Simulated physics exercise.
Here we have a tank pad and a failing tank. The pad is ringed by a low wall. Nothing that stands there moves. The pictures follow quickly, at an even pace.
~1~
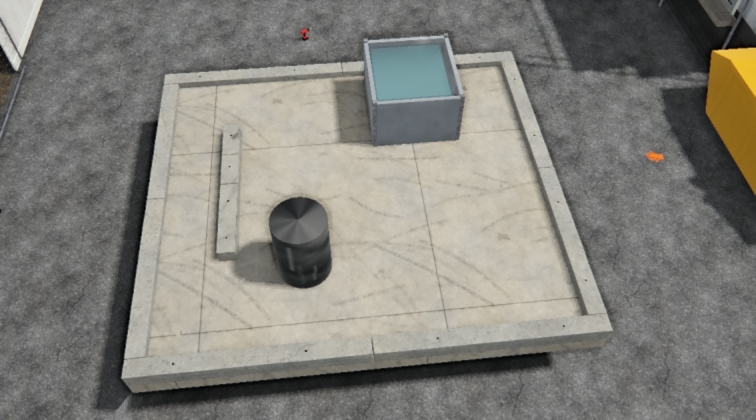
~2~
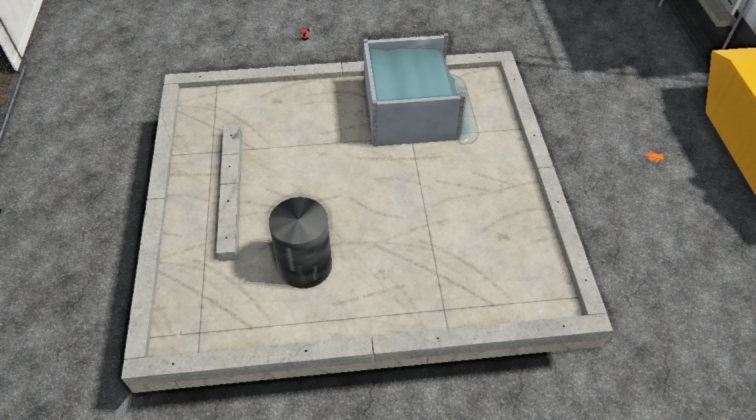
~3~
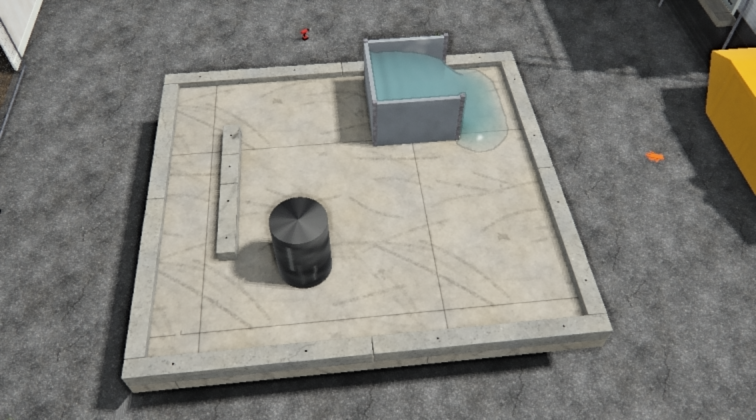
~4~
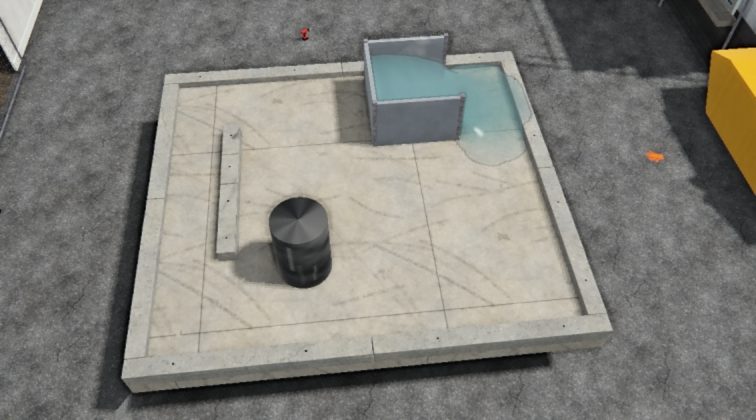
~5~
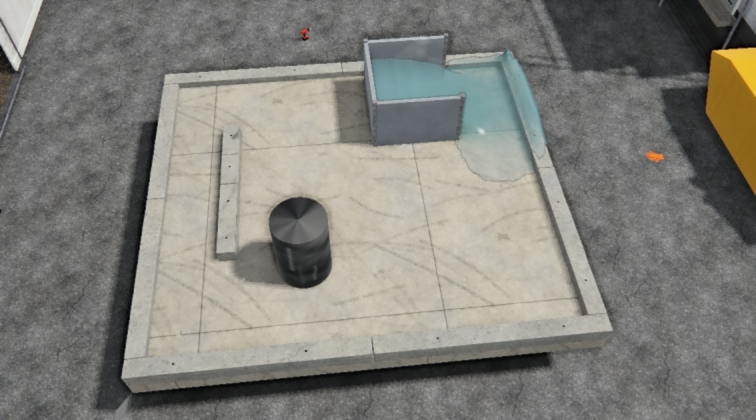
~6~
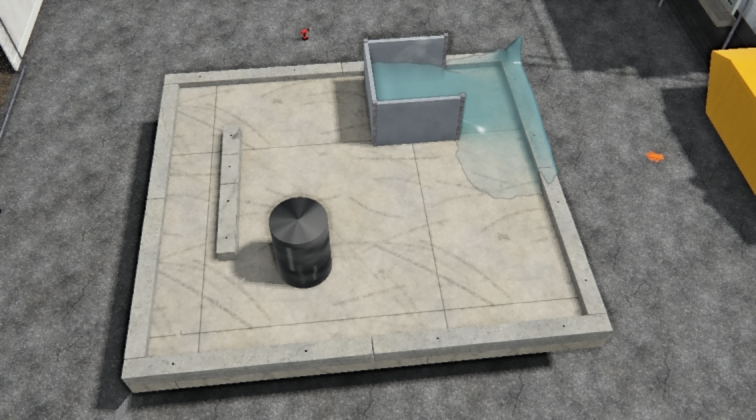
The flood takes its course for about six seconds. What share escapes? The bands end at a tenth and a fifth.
It loses over a fifth.
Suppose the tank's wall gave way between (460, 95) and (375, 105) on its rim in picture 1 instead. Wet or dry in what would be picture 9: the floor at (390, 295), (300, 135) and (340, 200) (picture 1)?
One after the other: Wet, no water, under water.
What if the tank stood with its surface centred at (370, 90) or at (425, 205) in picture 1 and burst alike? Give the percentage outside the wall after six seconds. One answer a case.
In turn 46 and 52 per cent.
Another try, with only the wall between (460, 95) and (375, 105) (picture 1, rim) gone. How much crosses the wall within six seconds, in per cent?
I make it 26 per cent.
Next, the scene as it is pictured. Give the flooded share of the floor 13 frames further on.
Near 25 in a hundred.
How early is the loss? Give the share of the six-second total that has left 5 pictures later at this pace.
Roughly 60 per cent.
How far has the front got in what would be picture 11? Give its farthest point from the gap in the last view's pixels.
Around (568, 281).
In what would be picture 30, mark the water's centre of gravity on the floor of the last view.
At about (457, 163).
A moment on, water covers 15 % of the floor; the low wall has let 23 % over.
Next, water covers 15 % of the floor; the low wall has let 34 % over.
Then, water covers 25 % of the floor; the low wall has let 52 % over.
Later, water covers 35 % of the floor; the low wall has let 54 % over.
In the end, water covers 40 % of the floor; the low wall has let 55 % over.
